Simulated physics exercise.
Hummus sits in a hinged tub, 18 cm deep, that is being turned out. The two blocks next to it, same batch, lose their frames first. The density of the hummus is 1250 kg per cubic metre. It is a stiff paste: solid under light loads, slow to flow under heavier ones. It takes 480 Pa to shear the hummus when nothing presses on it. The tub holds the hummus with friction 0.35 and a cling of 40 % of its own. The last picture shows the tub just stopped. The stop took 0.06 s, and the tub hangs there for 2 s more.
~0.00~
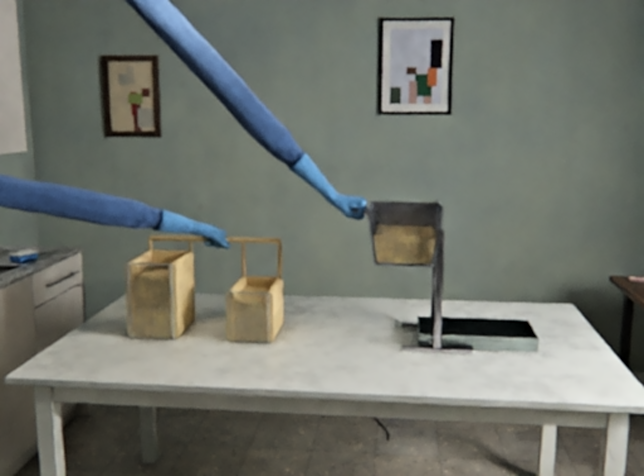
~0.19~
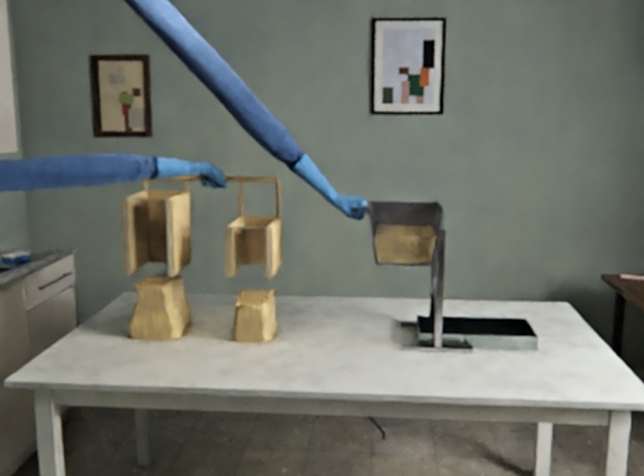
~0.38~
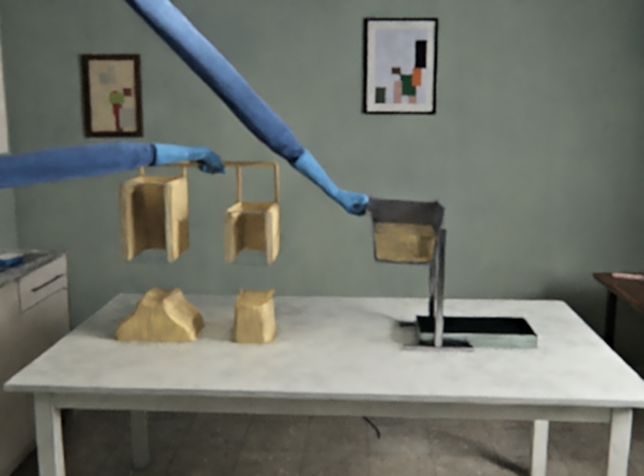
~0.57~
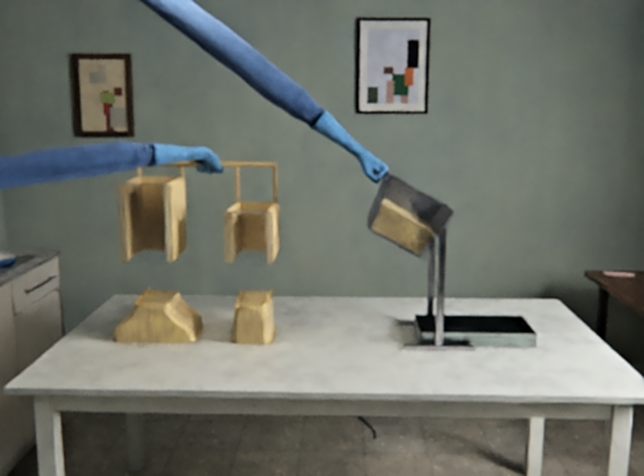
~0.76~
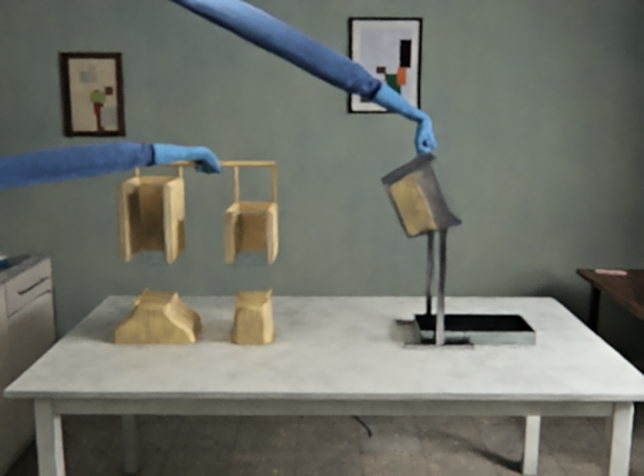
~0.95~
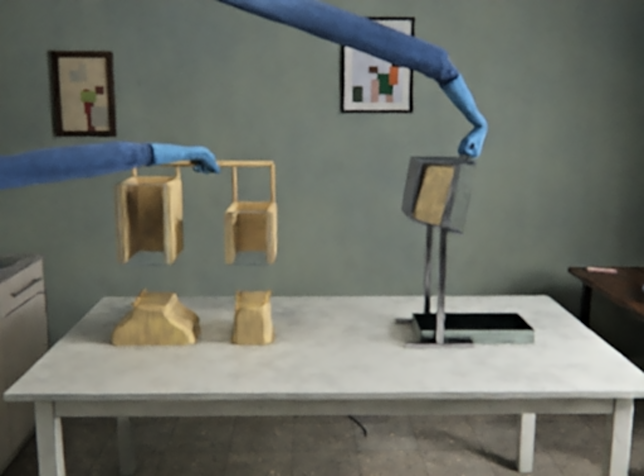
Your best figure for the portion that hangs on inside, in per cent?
Close to 0 per cent.
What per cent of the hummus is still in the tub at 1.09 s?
Some 95 per cent.
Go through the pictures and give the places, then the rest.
Handle-side rim at (370, 210), tilt 0 degrees; highest point of the hummus at (433, 237); test blocks 23 cm, 15 cm high (left to right), in the first picture.
Handle-side rim at (371, 210), tilt 0 degrees; highest point of the hummus at (433, 236); test blocks 20 cm, 14 cm high (left to right), in the second picture.
Handle-side rim at (373, 207), tilt 3 degrees; highest point of the hummus at (378, 233); test blocks 15 cm, 14 cm high (left to right), in the third picture.
Handle-side rim at (392, 179), tilt 29 degrees; highest point of the hummus at (382, 205); test blocks 15 cm, 14 cm high (left to right), in the fourth picture.
Handle-side rim at (436, 158), tilt 67 degrees; highest point of the hummus at (411, 174); test blocks 15 cm, 14 cm high (left to right), in the fifth picture.
Handle-side rim at (476, 165), tilt 99 degrees; highest point of the hummus at (431, 166); test blocks 15 cm, 14 cm high (left to right), in the sixth picture.
By 1.09 s, the tub is at 99 degrees and holds 95 %.
By 1.26 s, the tub is at 99 degrees and holds 33 %.
By 1.43 s, the tub is at 99 degrees and holds 0 %.
By 1.60 s, the tub is at 99 degrees and holds 0 %.
By 2.95 s, at the end, the tub is at 99 degrees and holds 0 %.
